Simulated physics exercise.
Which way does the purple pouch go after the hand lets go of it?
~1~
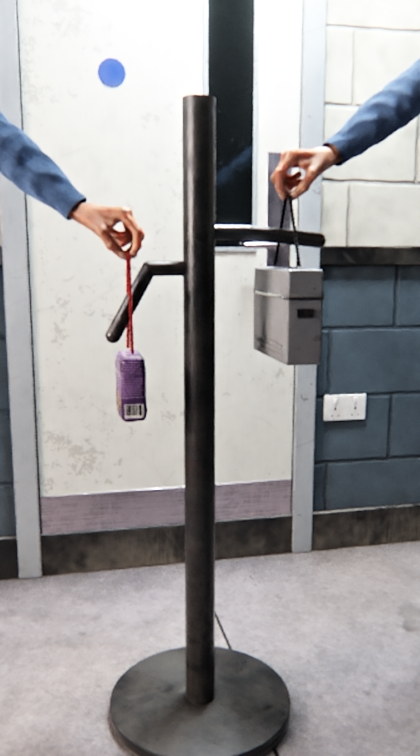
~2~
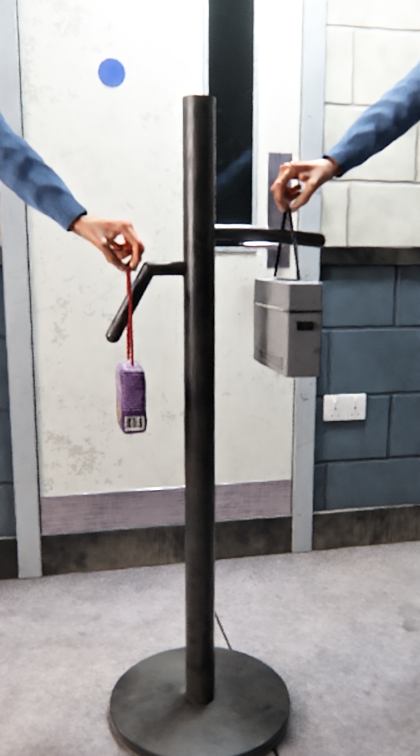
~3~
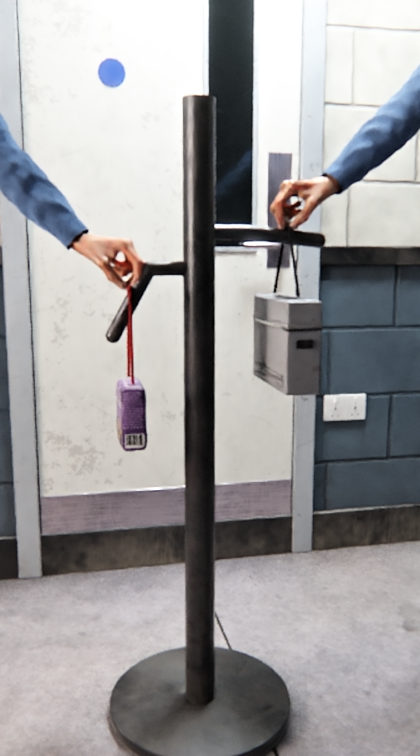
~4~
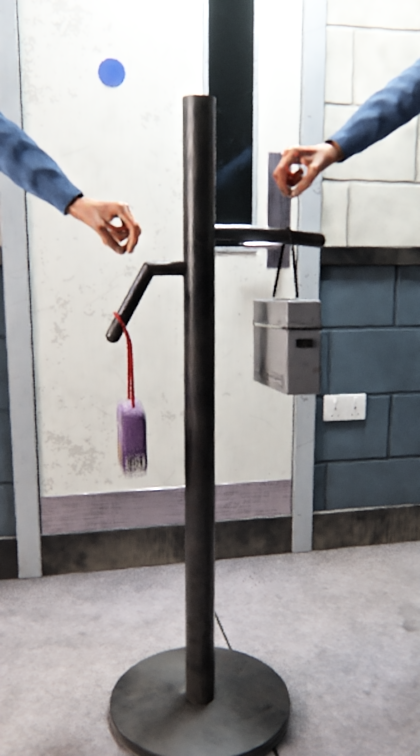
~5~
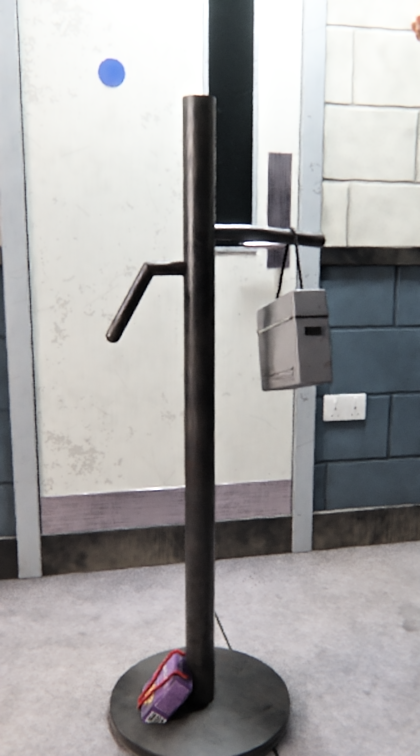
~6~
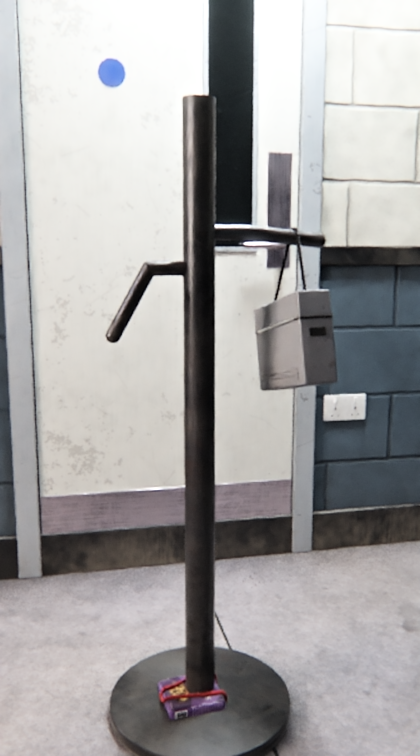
The purple pouch moves down, dropping off the left peg and ending up on the base of the stand.
On a black stand, hands hang two items; the purple pouch falls, the grey case stays.
